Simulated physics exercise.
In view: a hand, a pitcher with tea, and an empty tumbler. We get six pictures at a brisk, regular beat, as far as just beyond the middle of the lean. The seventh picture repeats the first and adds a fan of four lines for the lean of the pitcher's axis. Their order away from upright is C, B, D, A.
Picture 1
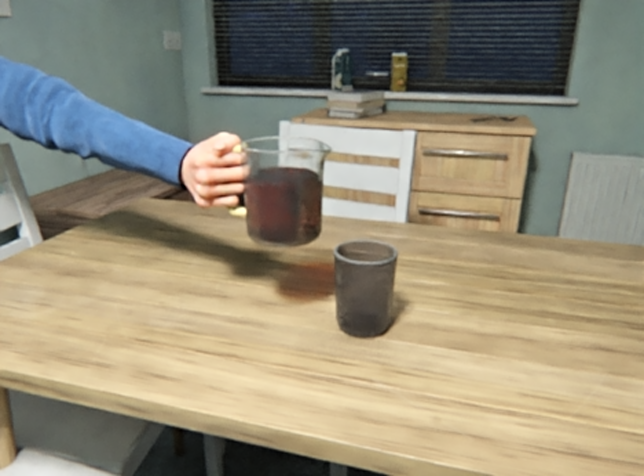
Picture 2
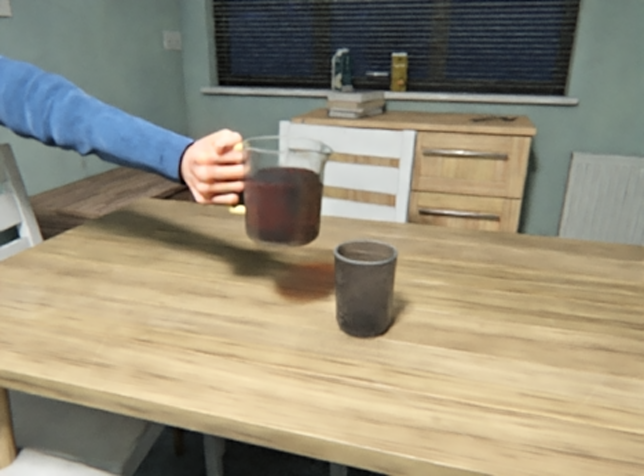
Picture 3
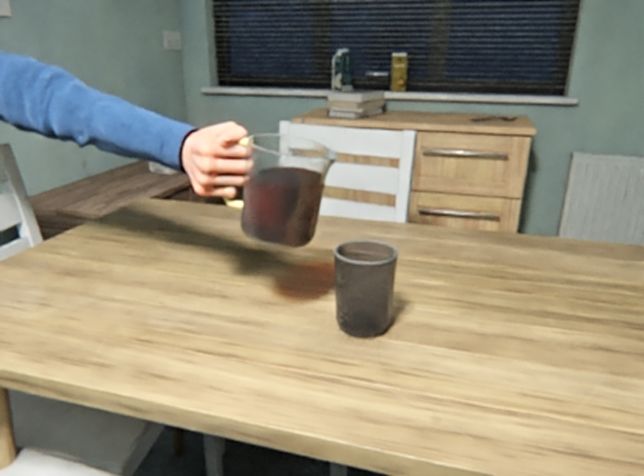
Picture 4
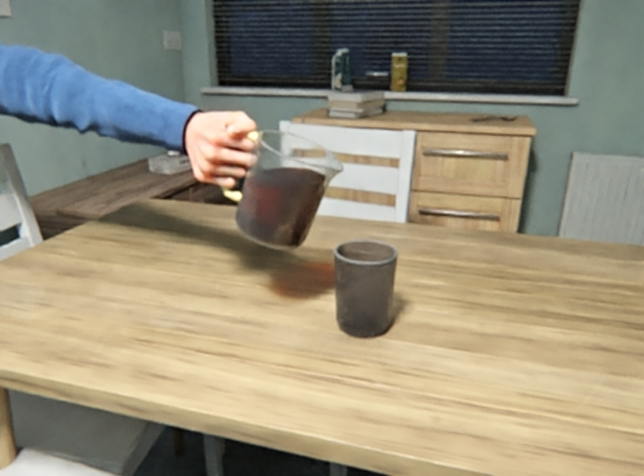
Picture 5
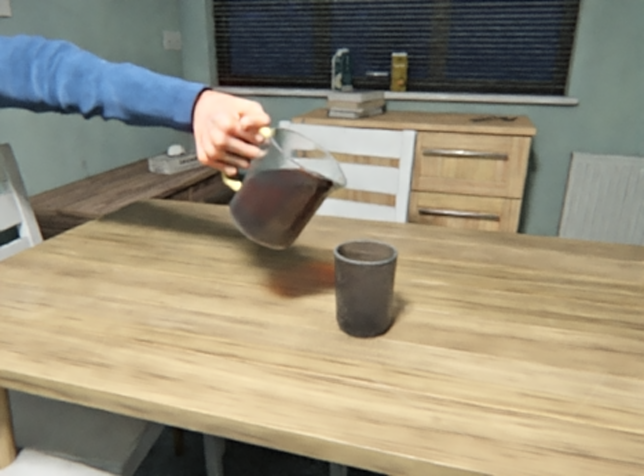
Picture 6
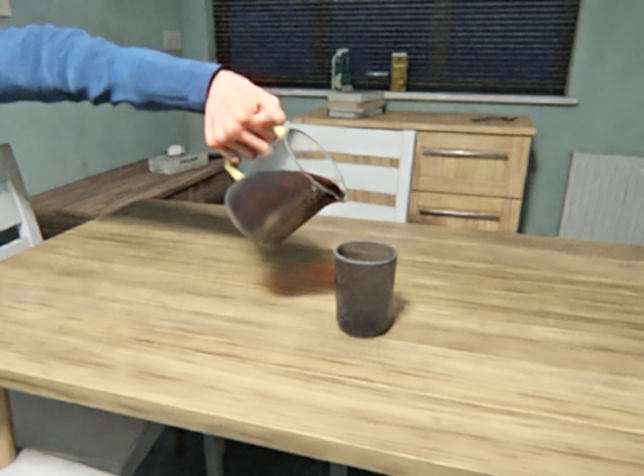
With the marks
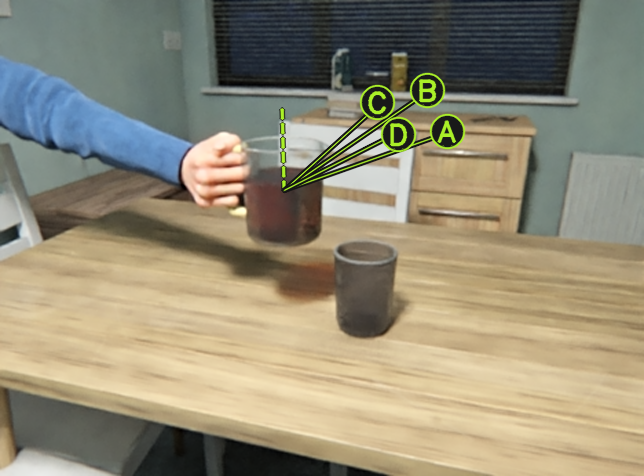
At a wooden table, a hand tilts a glass pitcher of dark liquid rightward near a tumbler.
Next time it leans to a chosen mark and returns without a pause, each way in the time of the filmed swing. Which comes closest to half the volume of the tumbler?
A beats the others.
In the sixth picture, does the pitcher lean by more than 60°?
No.
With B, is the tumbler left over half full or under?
Under half.
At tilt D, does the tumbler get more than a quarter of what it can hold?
Yes.
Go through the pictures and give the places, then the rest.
Upright, lip at (329, 149); rim of the tumbler round (366, 250); nothing has left yet.
Tipped about 2°, lip at (331, 151); nothing has left yet.
Tipped about 9°, lip at (336, 158); nothing has left yet.
Tipped about 20°, lip at (341, 169); nothing has left yet.
Tipped about 33°, lip at (345, 184); nothing has left yet.
Tipped about 47°, lip at (346, 200); nothing has left yet.
On the marked copy, A at (432, 138); B at (414, 101); C at (366, 116); D at (382, 140).
With A, the tumbler ends with about 50 % of what it can hold.
With B, the tumbler ends with about 20 % of what it can hold.
With C, the tumbler ends with about 10 % of what it can hold.
With D, the tumbler ends with about 34 % of what it can hold.
